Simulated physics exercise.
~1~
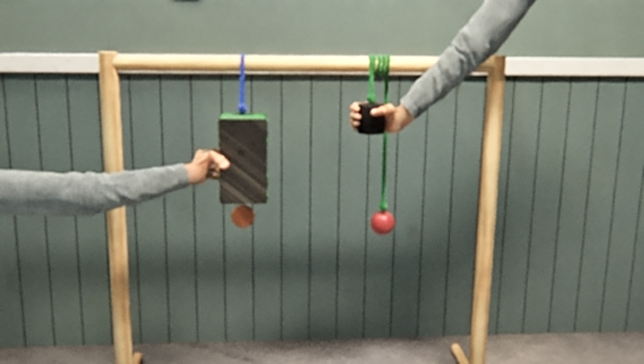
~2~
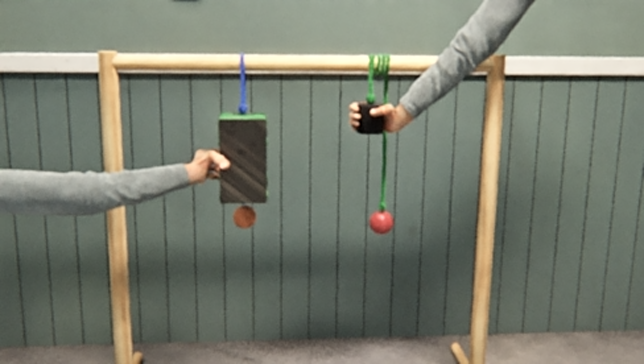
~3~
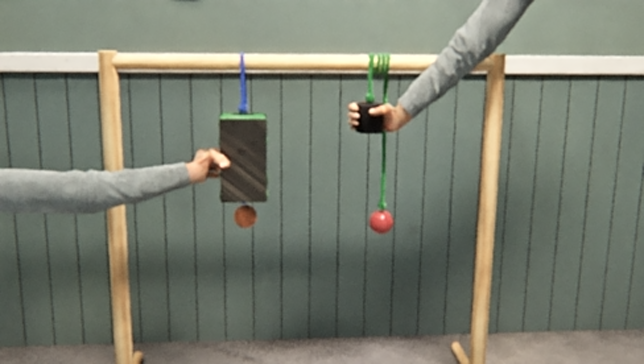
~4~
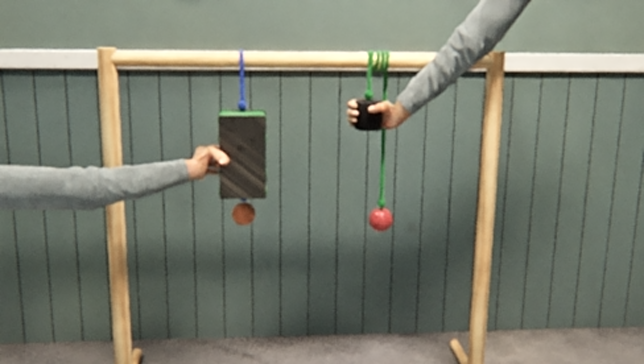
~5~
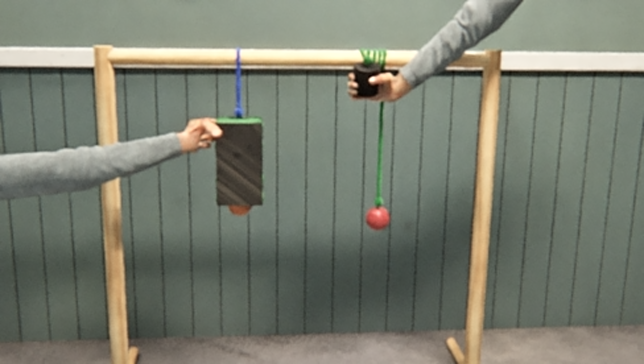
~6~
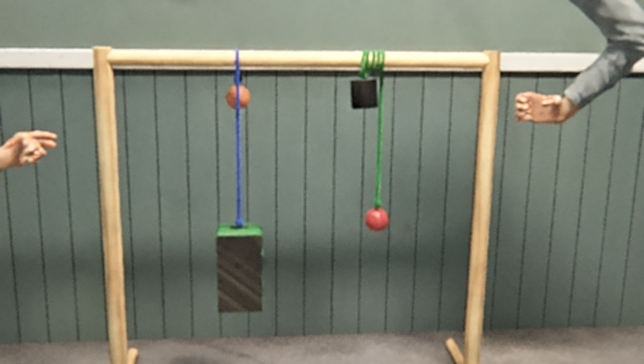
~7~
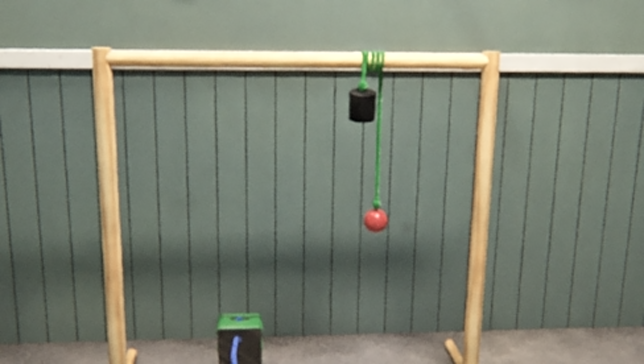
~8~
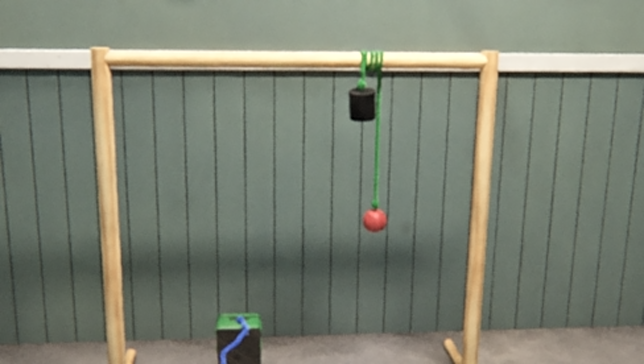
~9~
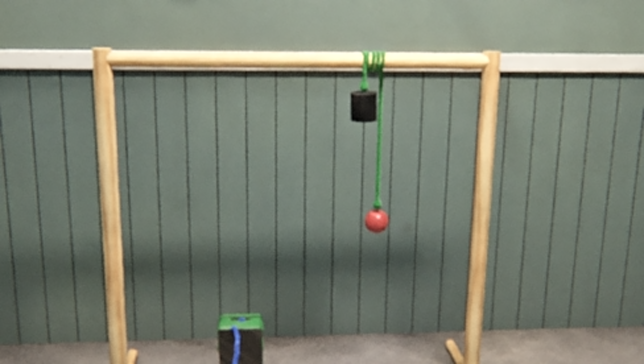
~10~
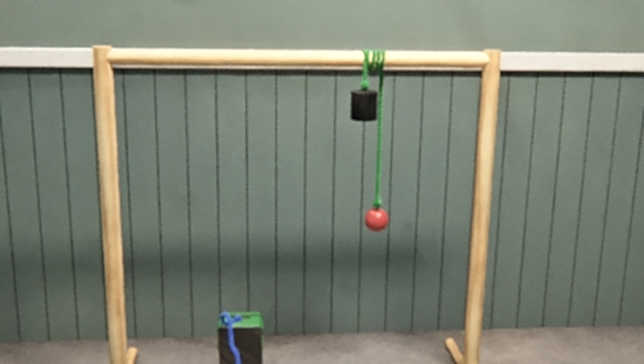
Two hands in grey sleeves reach in from either side, seen from the front, at a wooden rail frame before a green panelled wall. The left hand holds a dark case with a green edge on a blue rope, an orange ball just below it, while the right hand holds a small black object on a green rope looped round the rail, a red ball hanging beside it. Both hands let go and draw back. The case drops, and the orange ball rises to the rail and then goes out of sight. The case ends on the floor with the blue rope on it, while the black object and red ball stay hanging.
